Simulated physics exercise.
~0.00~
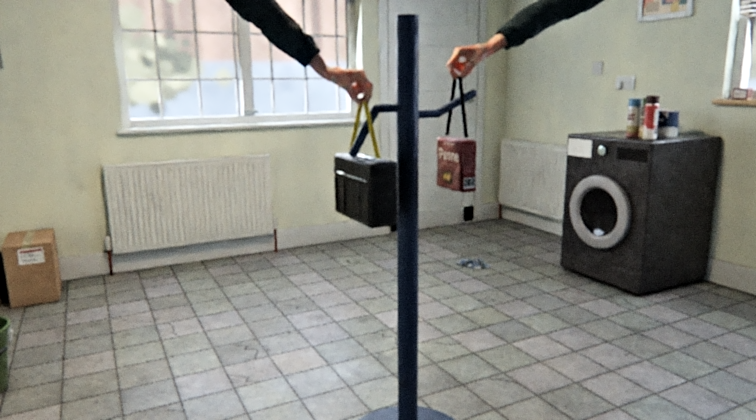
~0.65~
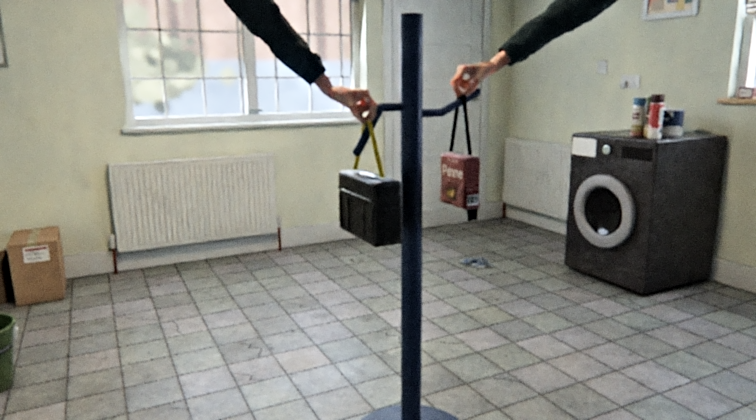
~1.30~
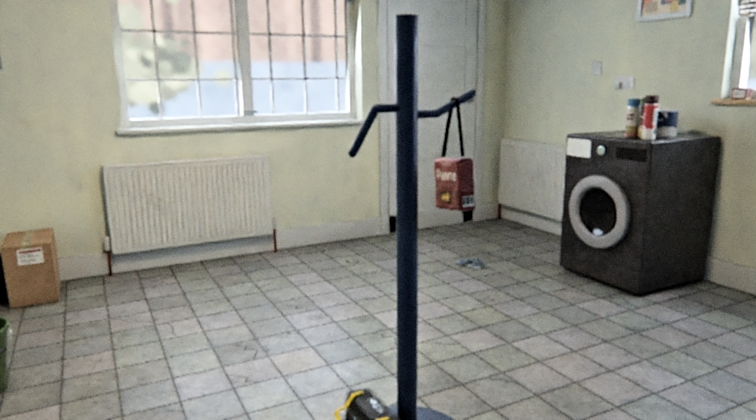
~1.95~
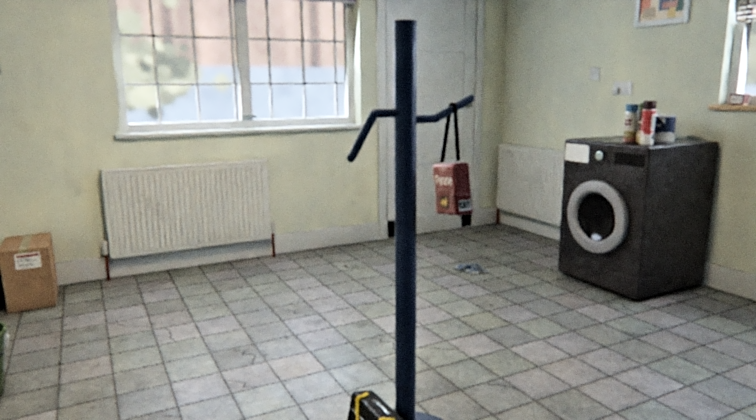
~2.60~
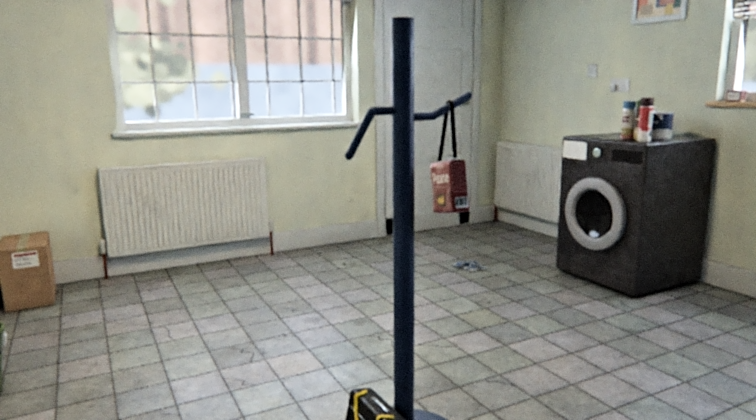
Two hands reach in from the top of a pale room with a tiled floor, holding a black case by a yellow loop on the left and a red pouch by a dark loop on the right. Between them stands a dark post with two pegs, seen from the front by a slightly swaying camera, with a window and radiator behind and a dark washing machine at right. The hands lower both loops onto the pegs, then let go and withdraw. The black case slips off the downward-bent left peg and drops to the floor. It ends leaning by the post's base, while the red pouch stays hanging.
